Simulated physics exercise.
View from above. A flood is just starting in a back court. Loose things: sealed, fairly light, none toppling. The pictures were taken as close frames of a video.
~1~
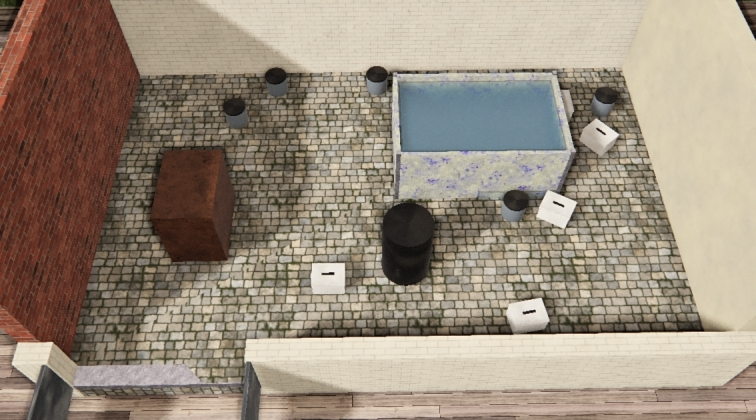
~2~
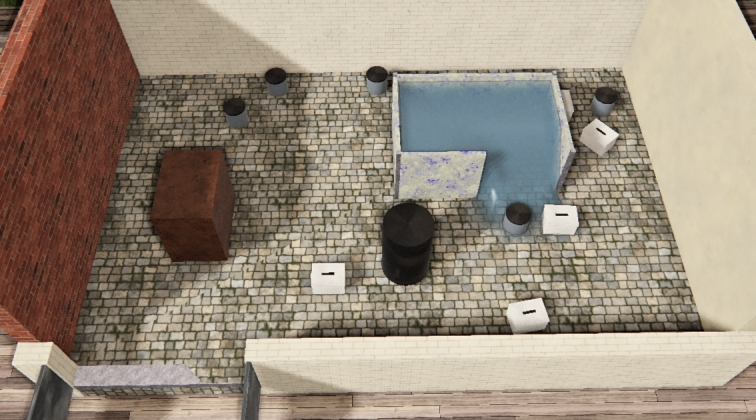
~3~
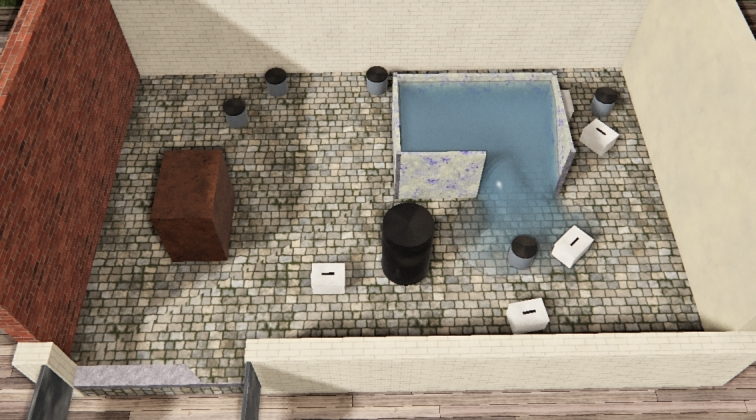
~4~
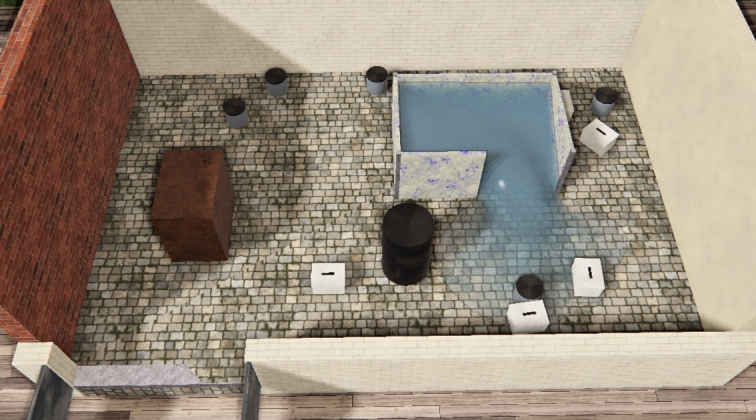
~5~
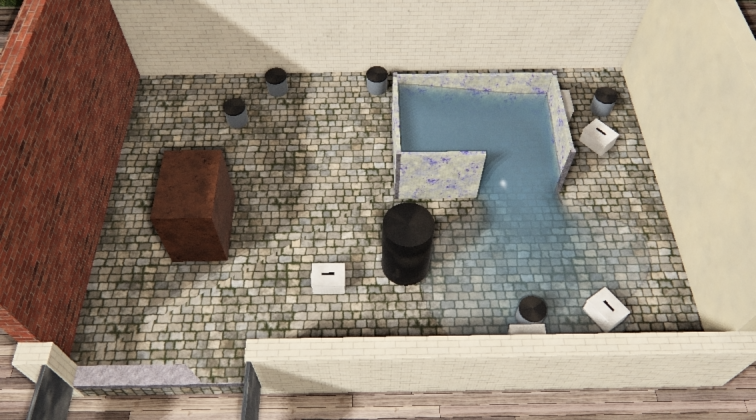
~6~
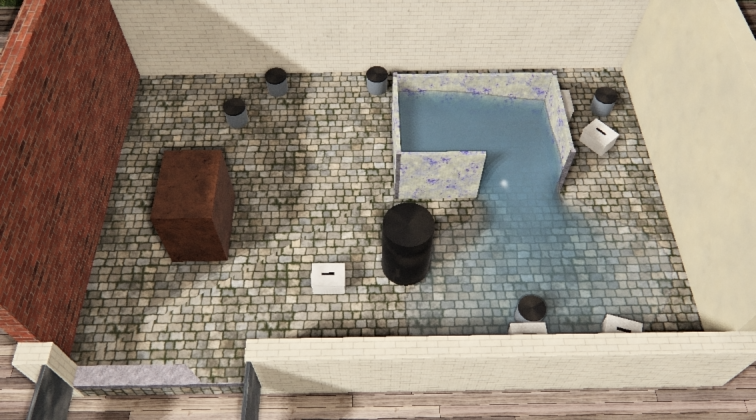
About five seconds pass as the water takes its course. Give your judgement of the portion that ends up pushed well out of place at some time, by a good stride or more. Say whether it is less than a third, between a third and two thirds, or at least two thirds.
The things swept well aside make up two thirds or a bigger part.
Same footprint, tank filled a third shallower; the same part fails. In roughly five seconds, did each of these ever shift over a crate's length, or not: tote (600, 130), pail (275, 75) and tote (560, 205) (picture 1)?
First: Goes past it; second: Falls short; third: Goes past it.
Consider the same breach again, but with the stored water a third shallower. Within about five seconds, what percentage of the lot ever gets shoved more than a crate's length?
Roughly 70 in a hundred.
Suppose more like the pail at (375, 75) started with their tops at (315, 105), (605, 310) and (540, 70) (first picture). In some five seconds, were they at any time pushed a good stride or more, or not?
In sequence: Hardly budges; knocked well away; knocked well away.
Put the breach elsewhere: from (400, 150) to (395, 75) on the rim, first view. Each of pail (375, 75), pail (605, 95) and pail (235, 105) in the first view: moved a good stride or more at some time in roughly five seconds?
Same order as named: Sent that far; not sent that far; sent that far.
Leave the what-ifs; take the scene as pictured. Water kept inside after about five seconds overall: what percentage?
I'd estimate some 96 percent of the water stays.
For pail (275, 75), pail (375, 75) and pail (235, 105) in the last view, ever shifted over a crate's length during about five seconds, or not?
In that order: No, under that, less than that.
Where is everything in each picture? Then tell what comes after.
In the first picture, a tote at (559, 204) rests on the ground; a pail at (516, 200) rests on the ground; 0 of 10 have shifted.
In the second picture, a tote at (562, 215) rests on the ground, close to its start; a pail at (519, 213), on the bottom, close to its start; 2 of 10 have shifted.
In the third picture, a tote at (575, 242) rests on the ground, a stride from its start; a pail at (525, 246) rests on the ground, a stride from its start; 2 of 10 have shifted.
In the fourth picture, a tote at (590, 273) rests on the ground, a stride from its start; a pail at (530, 286) rests on the ground, a stride from its start; 2 of 10 have shifted.
In the fifth picture, a tote at (609, 306) rests on the ground, a stride from its start; a pail at (533, 309) floats, far from its start; 3 of 10 have shifted.
In the sixth picture, a tote at (624, 330) rests on the ground, far from its start; a pail at (532, 308) floats, far from its start; 3 of 10 have shifted.
A moment on, 2 of 10 are well off their spots; 3 afloat.
Next, 2 of 10 are well off their spots; 3 afloat.
Later, 7 of 10 are well off their spots; 3 afloat.
In the end, 7 of 10 are well off their spots, and 7 have been at some point; 5 afloat.
